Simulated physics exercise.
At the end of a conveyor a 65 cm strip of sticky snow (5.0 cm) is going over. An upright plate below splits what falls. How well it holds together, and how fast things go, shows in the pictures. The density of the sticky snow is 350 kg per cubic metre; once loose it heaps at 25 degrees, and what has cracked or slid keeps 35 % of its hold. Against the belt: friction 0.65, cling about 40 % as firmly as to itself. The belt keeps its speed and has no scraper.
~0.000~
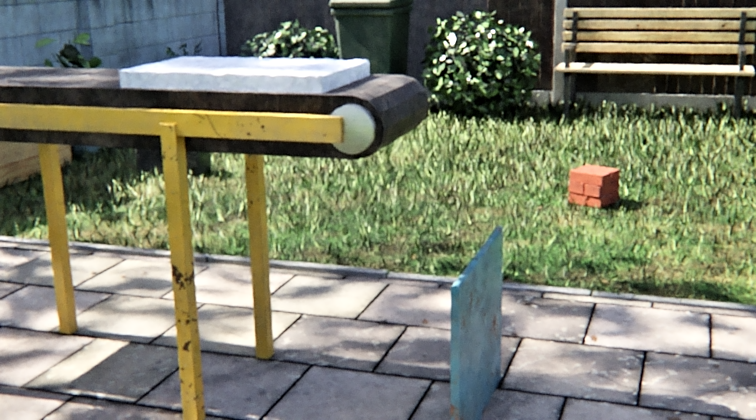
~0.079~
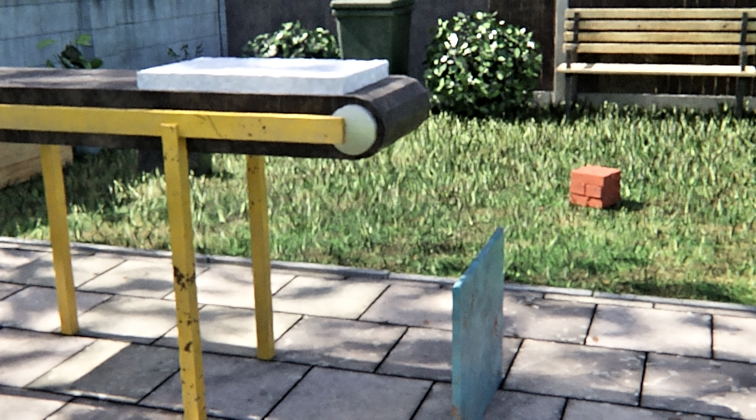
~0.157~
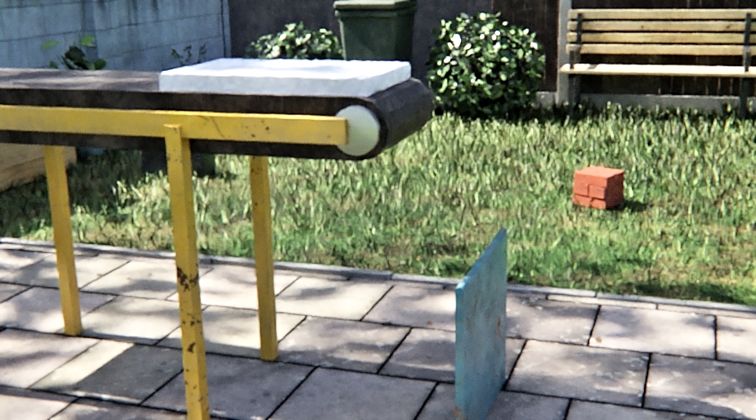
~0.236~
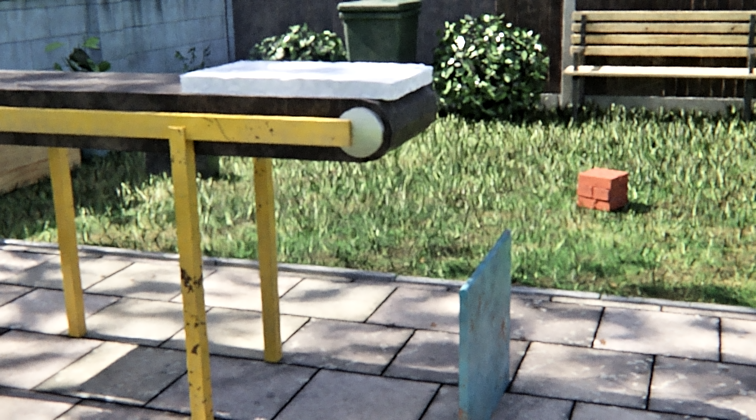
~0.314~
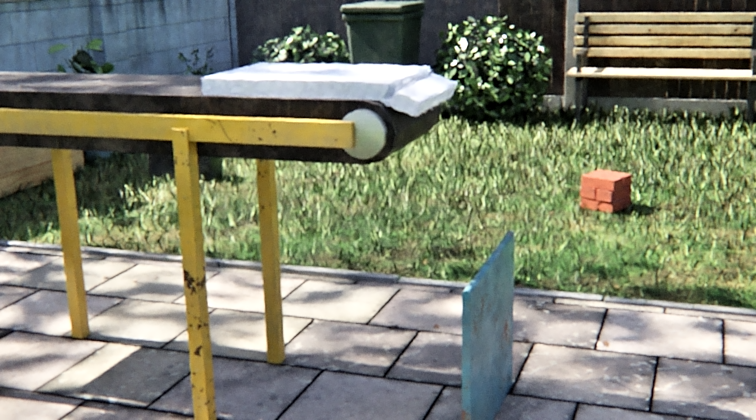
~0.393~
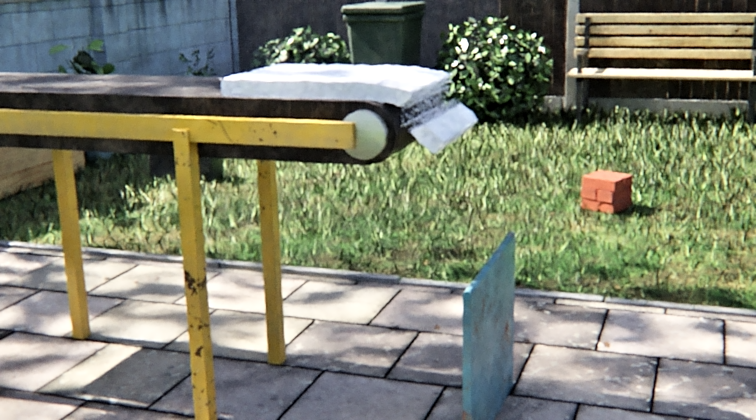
In this clip, a flat white strip of sticky snow rides rightward on a conveyor belt with yellow legs, above an upright blue plate; its front edge passes over the end roller, cracks and bends downward.
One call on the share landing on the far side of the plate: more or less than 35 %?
The share landing on the far side of the plate is more than 35 %.
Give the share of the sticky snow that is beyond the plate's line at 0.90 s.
About 25 %.
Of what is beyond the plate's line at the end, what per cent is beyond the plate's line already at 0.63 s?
Some 20 per cent.
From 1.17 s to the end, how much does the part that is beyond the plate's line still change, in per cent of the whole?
Some 4 per cent.
After 0.63 s, 7 % is beyond the plate's line.
After 0.90 s, 24 % is beyond the plate's line.
After 1.17 s, 43 % is beyond the plate's line.
After 1.45 s, 47 % is beyond the plate's line.
After 2.71 s, 47 % is beyond the plate's line.
